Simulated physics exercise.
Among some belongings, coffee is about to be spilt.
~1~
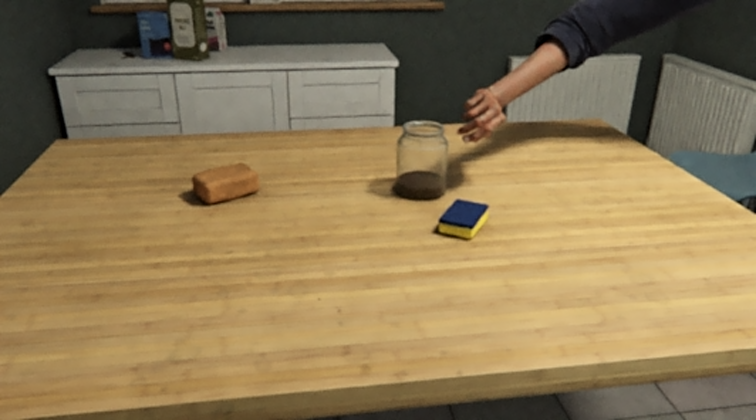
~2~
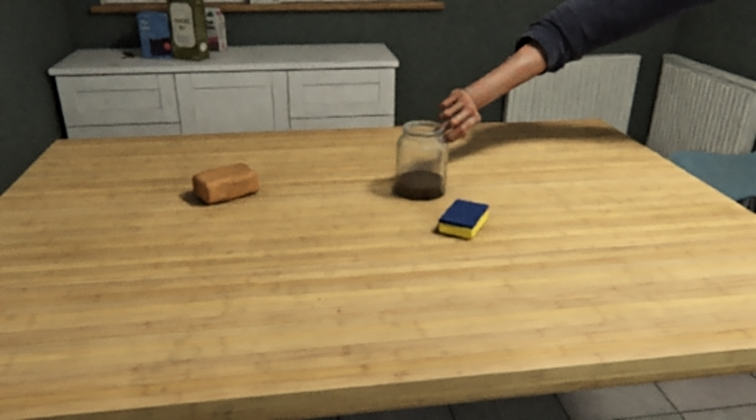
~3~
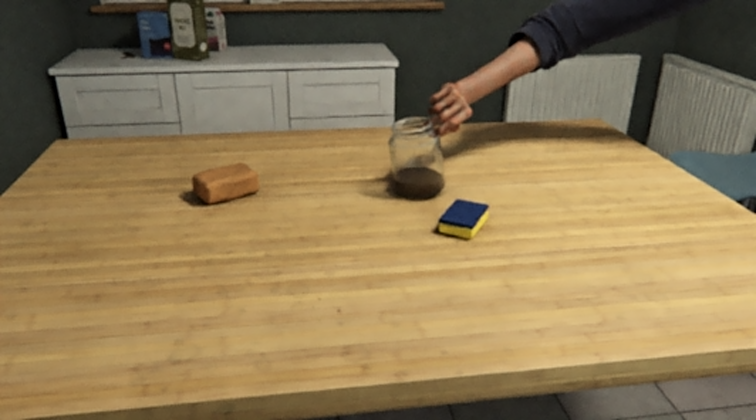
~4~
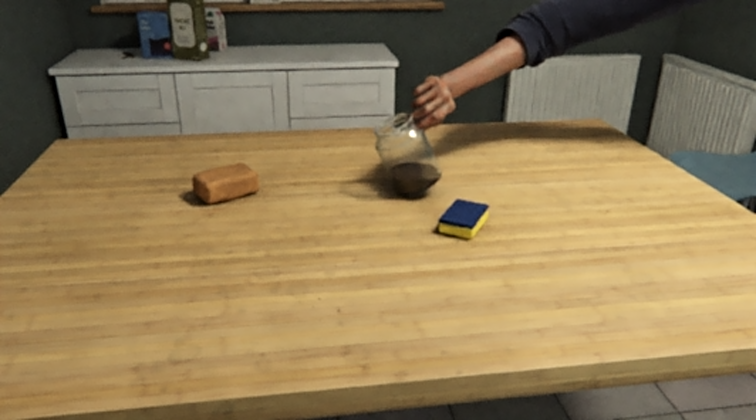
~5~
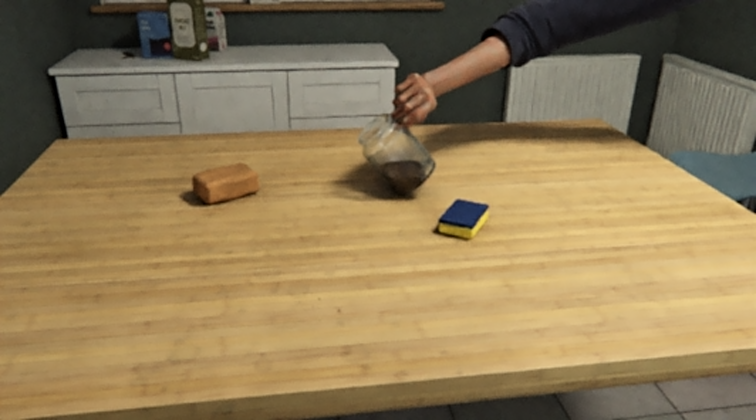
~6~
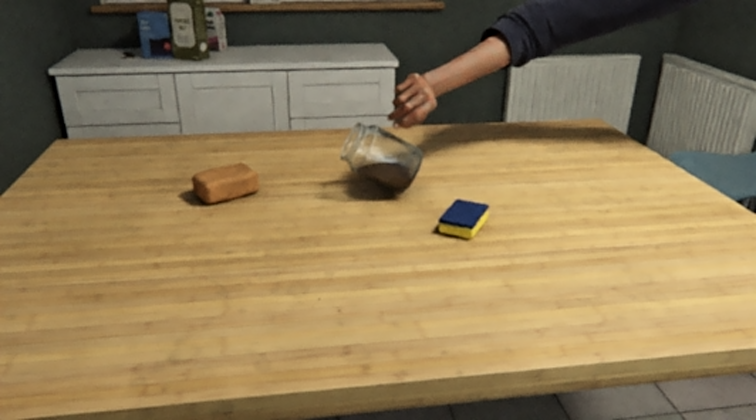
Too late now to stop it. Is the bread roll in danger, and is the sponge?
Bread roll becomes wet, sponge comes out dry.
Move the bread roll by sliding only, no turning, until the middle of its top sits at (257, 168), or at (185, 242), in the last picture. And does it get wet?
Try 1 - it gets hit; try 2 - it is not hit.
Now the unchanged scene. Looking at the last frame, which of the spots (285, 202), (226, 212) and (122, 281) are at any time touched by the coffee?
Checking each in turn gives in the spill, in the spill and out of the spill.
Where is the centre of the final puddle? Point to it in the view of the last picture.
(238, 203).
A moment on, the puddle covers about as much as a saucer; the bread roll is reached; the sponge is untouched.
Further on, the puddle covers about as much as a plate; the bread roll is reached; the sponge is untouched.
When it is over, the puddle covers about as much as a plate; the bread roll is reached; the sponge is untouched.
